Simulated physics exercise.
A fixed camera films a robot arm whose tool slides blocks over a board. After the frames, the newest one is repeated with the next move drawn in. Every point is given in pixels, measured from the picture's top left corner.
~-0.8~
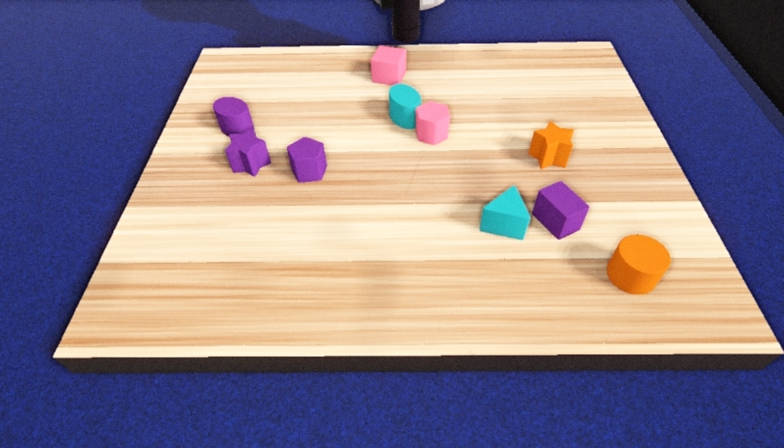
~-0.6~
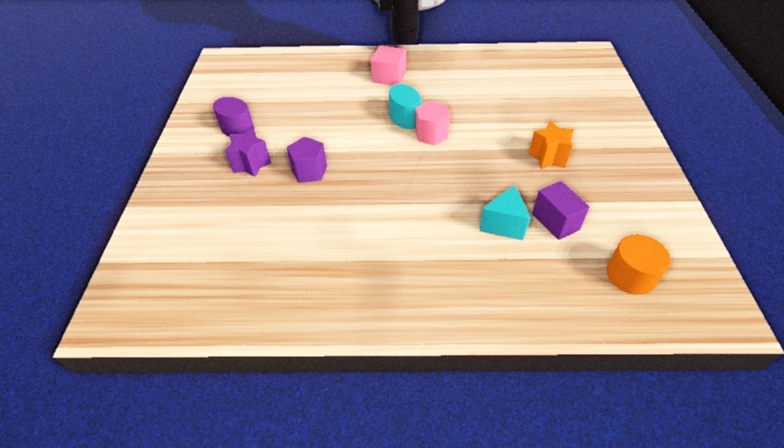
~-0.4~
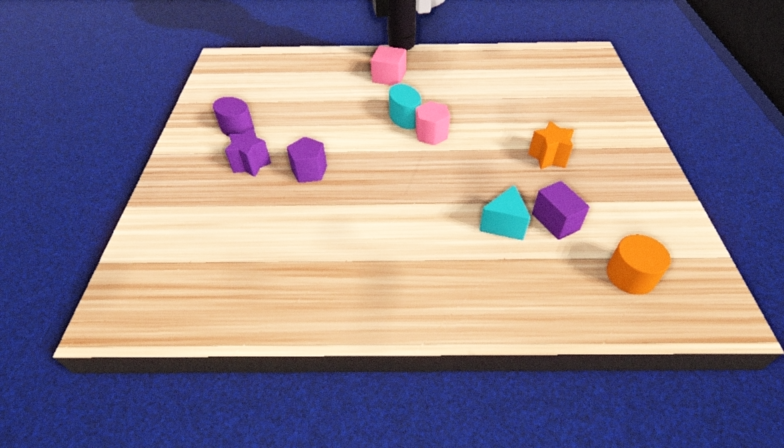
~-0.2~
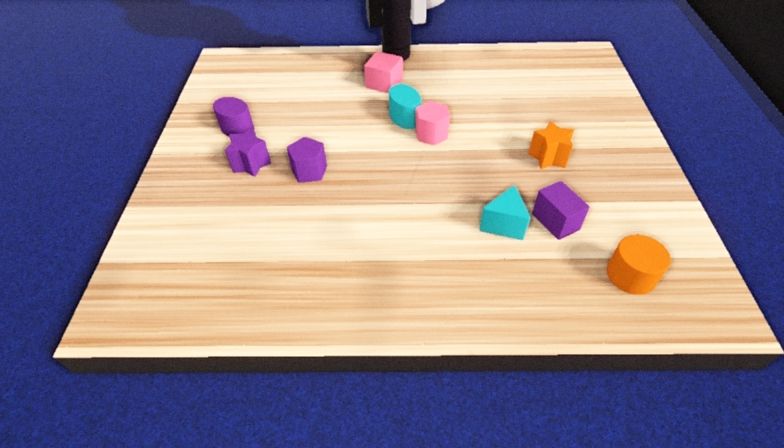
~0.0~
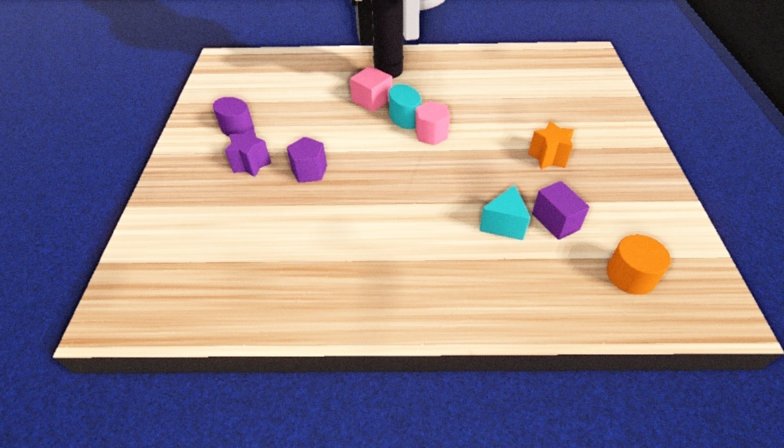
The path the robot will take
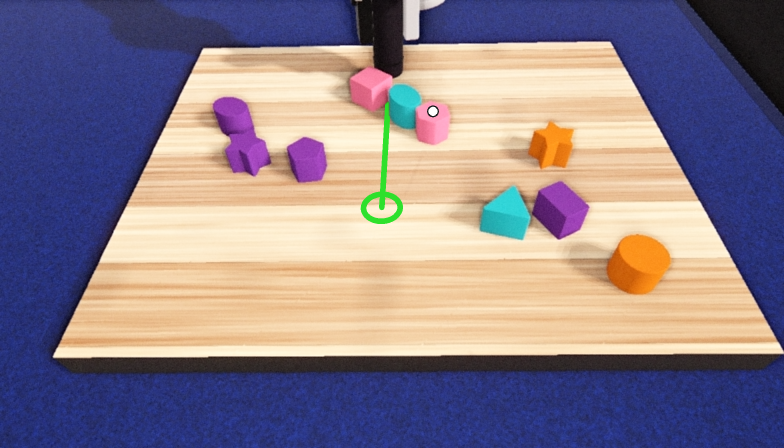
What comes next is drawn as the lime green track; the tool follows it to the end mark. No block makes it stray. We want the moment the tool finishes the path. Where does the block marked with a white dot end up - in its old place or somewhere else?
When the path is over, the block marked with a white dot has left its spot.
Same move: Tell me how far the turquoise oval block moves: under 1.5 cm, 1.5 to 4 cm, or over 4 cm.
It travels more than 4 cm.
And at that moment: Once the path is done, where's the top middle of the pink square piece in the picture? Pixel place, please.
It is going to be at (354, 95).
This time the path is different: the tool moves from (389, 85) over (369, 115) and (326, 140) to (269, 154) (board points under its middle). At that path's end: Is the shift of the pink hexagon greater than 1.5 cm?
No - that is not the case.
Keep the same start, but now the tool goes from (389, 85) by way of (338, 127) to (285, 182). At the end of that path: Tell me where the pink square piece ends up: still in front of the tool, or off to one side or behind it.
It is driven along in front.
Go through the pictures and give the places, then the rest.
Tool tip (406, 37); block tops, purple five-sided block (305, 148); pink square piece (389, 54); turquoise oval block (405, 94); pink hexagon (433, 111), in the first frame.
Tool (405, 39); blocks unchanged, in the second frame.
Tool (402, 45); blocks unchanged, in the third frame.
Tool (397, 56); pink square piece (383, 61), in the fourth frame.
Tool (389, 72); purple five-sided block (305, 148); pink square piece (371, 77); turquoise oval block (405, 94); pink hexagon (433, 111), in the fifth frame.
Path on the board, in a line from (389, 85) to (382, 207); the dot is on the pink hexagon.
The first path, step by step. One third of the way, tool (387, 106); pink square piece (354, 94), turned 45° clockwise; turquoise oval block (410, 115), turned 20° anticlockwise; pink hexagon (446, 120), turned 50° anticlockwise.
Two thirds of the way, tool (384, 146); pink square piece (354, 95), turned 50° clockwise; turquoise oval block (422, 138), turned 95° anticlockwise; pink hexagon (453, 122), turned 80° anticlockwise.
At the end, tool (381, 194); purple five-sided block in place; pink square piece (354, 95), turned 50° clockwise; turquoise oval block (422, 139), turned 100° anticlockwise; pink hexagon (453, 122), turned 80° anticlockwise.
